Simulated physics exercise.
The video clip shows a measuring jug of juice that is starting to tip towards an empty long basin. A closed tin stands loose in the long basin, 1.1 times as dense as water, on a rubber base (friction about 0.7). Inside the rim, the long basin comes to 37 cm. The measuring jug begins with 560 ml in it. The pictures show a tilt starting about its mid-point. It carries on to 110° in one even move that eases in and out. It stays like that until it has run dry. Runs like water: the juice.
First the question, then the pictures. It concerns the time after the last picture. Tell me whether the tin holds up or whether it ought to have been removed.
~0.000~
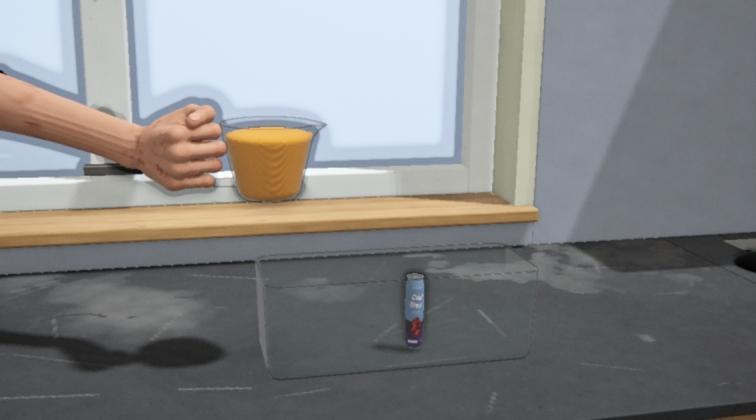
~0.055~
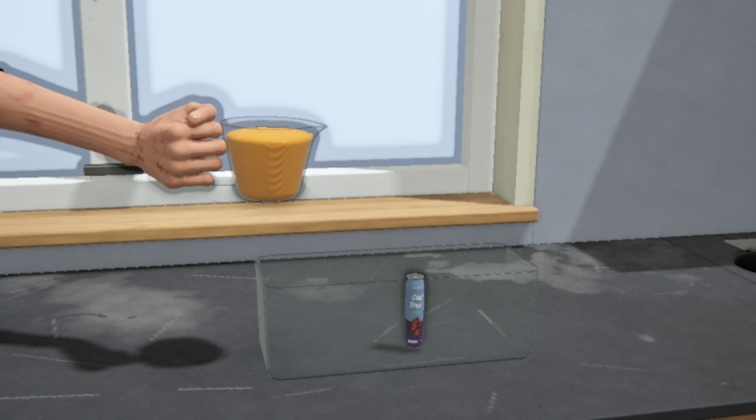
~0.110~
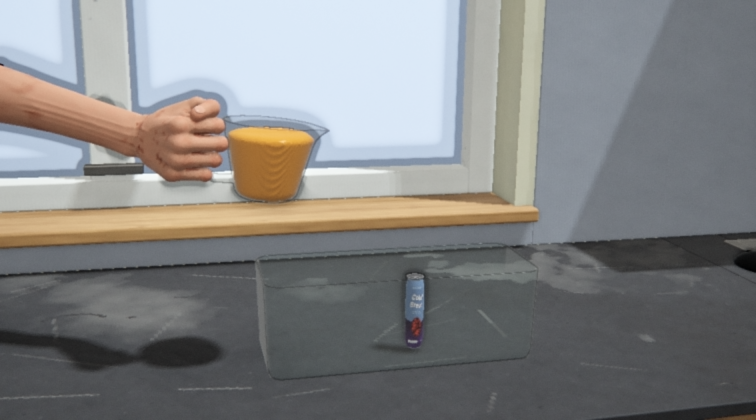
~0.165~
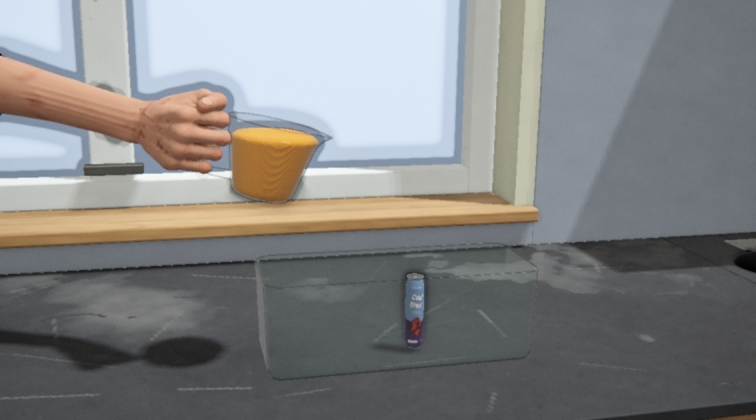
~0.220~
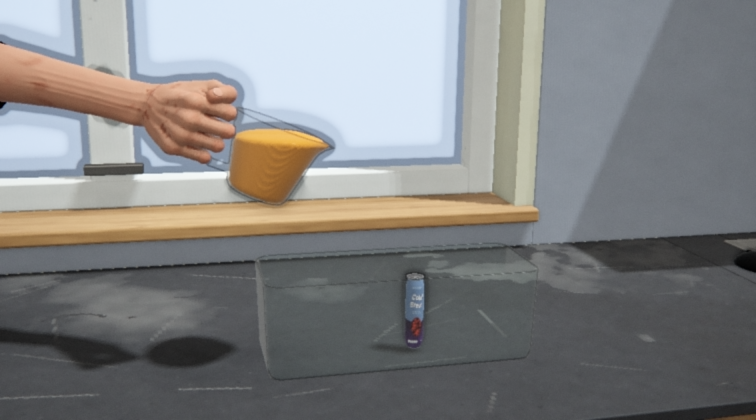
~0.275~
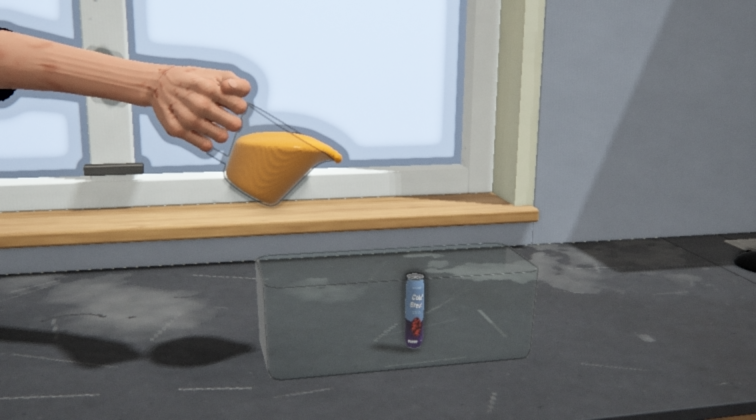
The tin holds up.
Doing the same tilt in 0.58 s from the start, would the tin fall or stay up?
Well, the tin simply holds firm.
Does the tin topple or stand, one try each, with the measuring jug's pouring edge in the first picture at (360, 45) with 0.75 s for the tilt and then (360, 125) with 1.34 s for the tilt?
First it falls; then it topples.
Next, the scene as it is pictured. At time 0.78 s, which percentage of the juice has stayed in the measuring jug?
I'd say some 1 per cent remains.
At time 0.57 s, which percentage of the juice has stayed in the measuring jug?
32 %.
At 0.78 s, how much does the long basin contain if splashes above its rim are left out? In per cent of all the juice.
The fraction sits near 94 in a hundred.
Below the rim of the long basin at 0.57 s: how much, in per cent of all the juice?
Estimate - around 36 in a hundred parts.
After 0.57 s the tilt is 95° and 32 per cent is still to pour; the tin stands where it began.
After 0.78 s the tilt is 110° and 1 per cent is still to pour; the tin stands where it began.
After 1.01 s the tilt is 110° and 0 per cent is still to pour; the tin stands where it began.
After 1.25 s the tilt is 110° and 0 per cent is still to pour; the tin stands where it began.
In the end the tin stands where it began.
